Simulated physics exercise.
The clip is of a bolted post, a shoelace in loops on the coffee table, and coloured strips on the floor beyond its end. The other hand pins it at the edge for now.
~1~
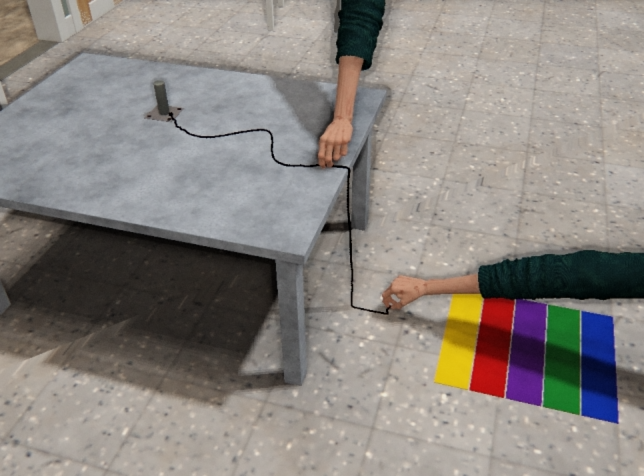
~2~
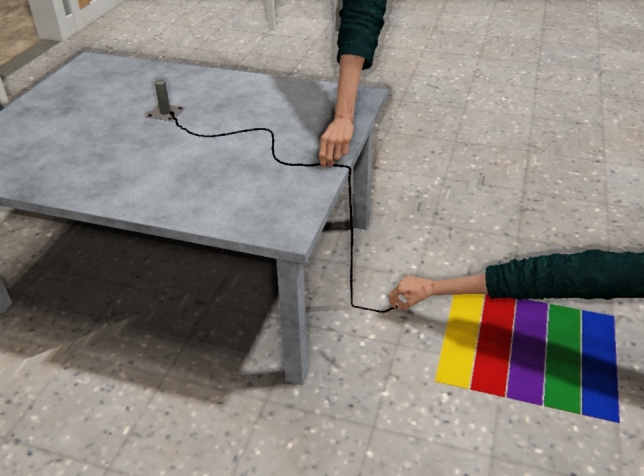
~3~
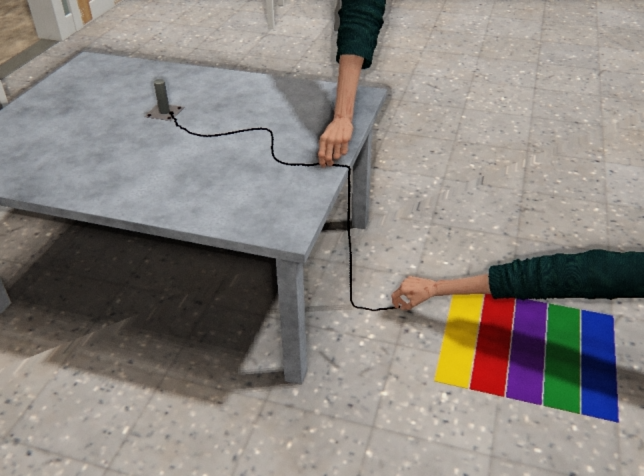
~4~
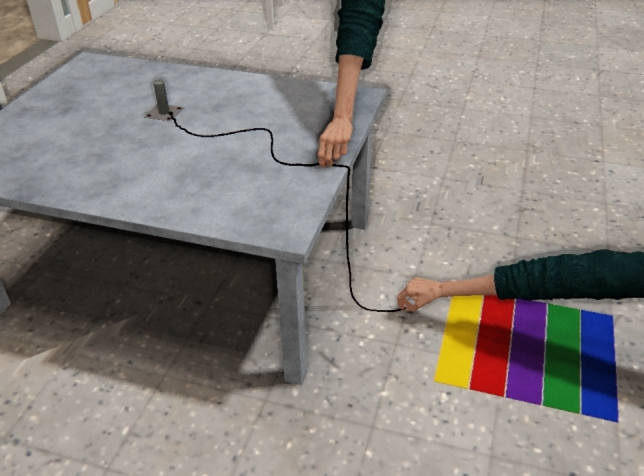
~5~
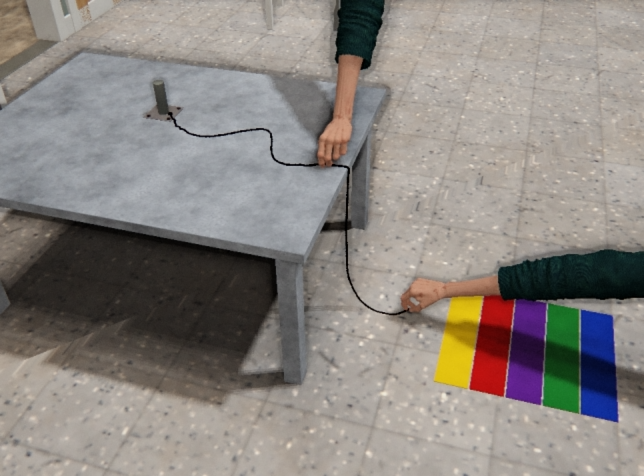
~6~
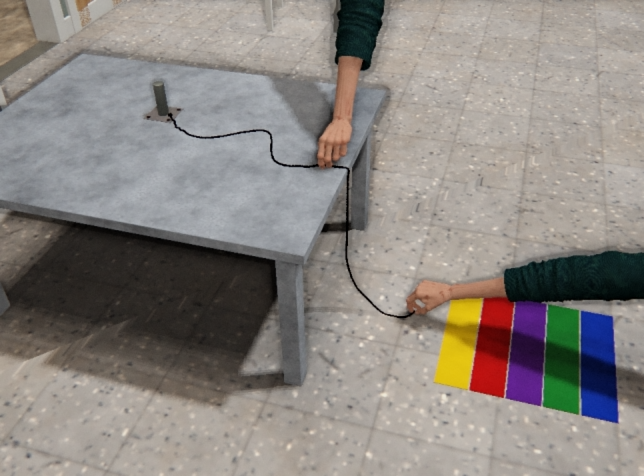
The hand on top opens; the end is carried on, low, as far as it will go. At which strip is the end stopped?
The end stops over the green strip.
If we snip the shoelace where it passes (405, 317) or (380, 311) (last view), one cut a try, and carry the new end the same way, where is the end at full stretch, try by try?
In that order: (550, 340) and (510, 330).
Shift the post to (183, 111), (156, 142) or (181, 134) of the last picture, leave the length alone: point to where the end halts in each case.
Try by try, around (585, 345), (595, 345) and (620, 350).
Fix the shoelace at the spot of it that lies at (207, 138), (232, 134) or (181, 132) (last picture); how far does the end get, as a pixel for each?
In that order: (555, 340), (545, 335) and (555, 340).
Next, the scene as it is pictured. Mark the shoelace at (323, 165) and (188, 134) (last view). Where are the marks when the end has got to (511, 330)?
At (358, 193), then (212, 125).
Soon after, end near (511, 330); over red.
After that, end near (549, 337); over green.
At the stop, end near (570, 342); over green. It gets as far as the green strip.
